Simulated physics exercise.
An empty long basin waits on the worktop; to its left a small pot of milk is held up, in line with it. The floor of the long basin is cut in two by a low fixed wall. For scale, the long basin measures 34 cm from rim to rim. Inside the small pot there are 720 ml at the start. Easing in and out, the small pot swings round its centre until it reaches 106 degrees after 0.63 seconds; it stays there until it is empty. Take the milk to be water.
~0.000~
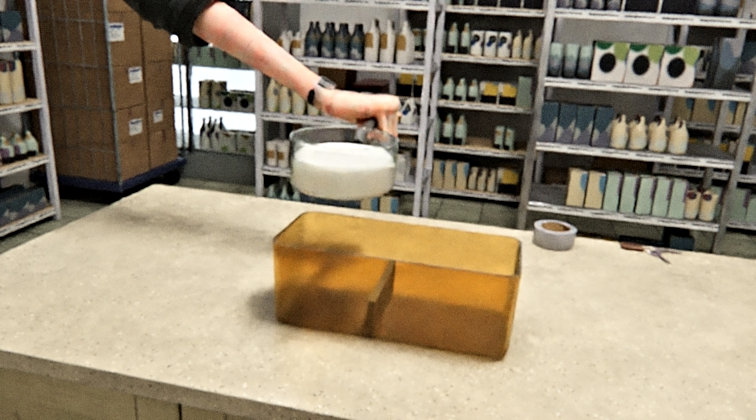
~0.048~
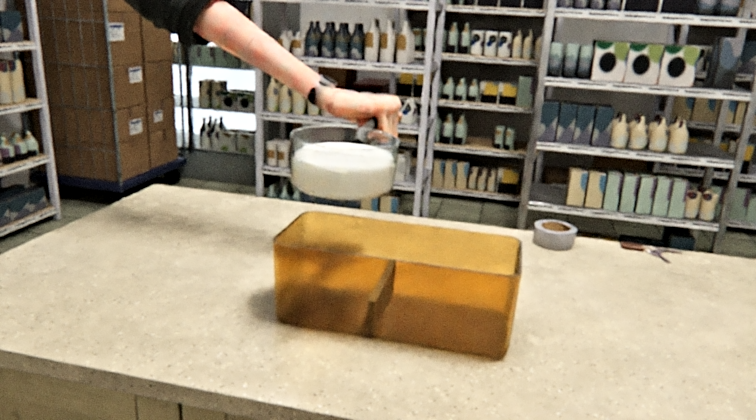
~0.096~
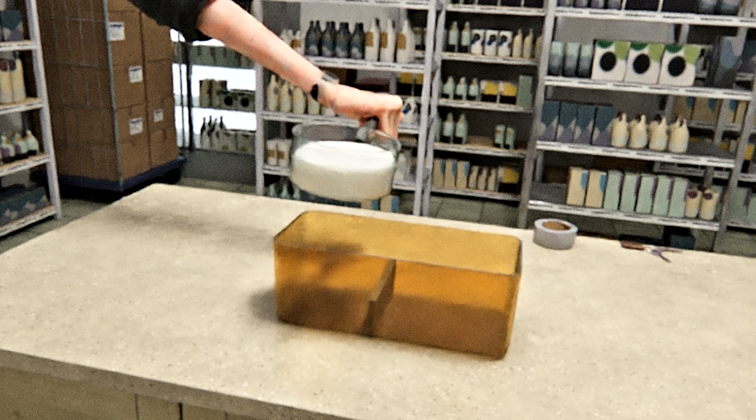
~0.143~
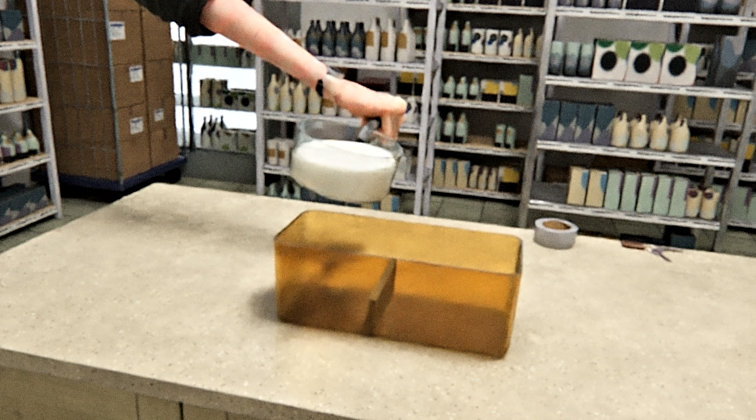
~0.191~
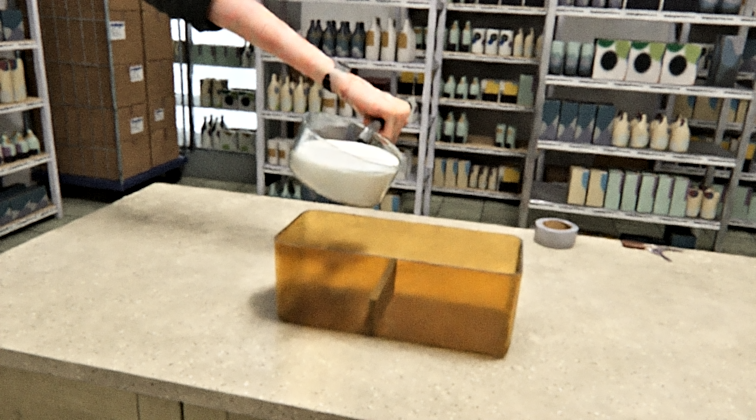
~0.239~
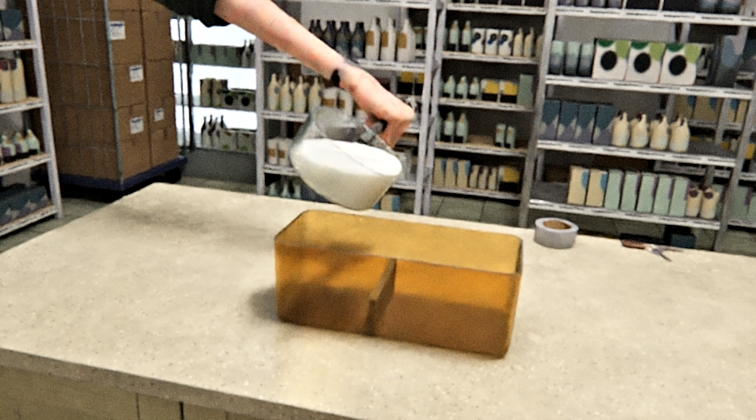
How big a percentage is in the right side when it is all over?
Roughly 86 per cent is in the right side.
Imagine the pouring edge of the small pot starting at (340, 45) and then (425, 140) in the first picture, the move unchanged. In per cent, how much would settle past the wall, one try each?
I'd say 35 percent on the first go, 95 percent on the next.
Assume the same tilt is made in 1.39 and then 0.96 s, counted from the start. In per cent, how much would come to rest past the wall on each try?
90 per cent first, 90 per cent second.
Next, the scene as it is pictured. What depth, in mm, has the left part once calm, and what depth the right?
Final levels - left approx 4 mm, right approx 24 mm.
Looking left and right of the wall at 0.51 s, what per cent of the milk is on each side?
Lab note: Left near 0, right near 44.
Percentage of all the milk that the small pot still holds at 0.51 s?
Roughly 24 %.
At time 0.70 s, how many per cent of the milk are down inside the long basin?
Reading: Approx. 90 %.
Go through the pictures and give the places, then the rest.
In the first frame, it leans 0°; its right rim is at (396, 144); the milk meets the walls at (297, 148) and (394, 159); the long basin's rim runs from (289, 226) to (521, 258); the wall's top is at (382, 282).
In the second frame, it leans 2°; its right rim is at (397, 145); the milk meets the walls at (298, 149) and (395, 160).
In the third frame, it leans 6°; its right rim is at (399, 149); the milk meets the walls at (298, 147) and (395, 160).
In the fourth frame, it leans 13°; its right rim is at (400, 155); the milk meets the walls at (299, 146) and (397, 161).
In the fifth frame, it leans 22°; its right rim is at (401, 164); the milk meets the walls at (299, 144) and (400, 162).
In the sixth frame, it leans 33°; its right rim is at (399, 175); the milk meets the walls at (296, 142) and (394, 165); 1 per cent is over the edge.
By 0.51 s the tilt is 96° and 23 per cent is still to pour, 0 is left of the wall and 44 right of it.
By 0.70 s the tilt is 106° and 5 per cent is still to pour, 10 is left of the wall and 80 right of it.
By 0.91 s the tilt is 106° and 0 per cent is still to pour, 13 is left of the wall and 86 right of it.
By 1.13 s the tilt is 106° and 0 per cent is still to pour, 13 is left of the wall and 86 right of it.
At rest 13 per cent lies left of the wall, 86 right of it and 1 outside.
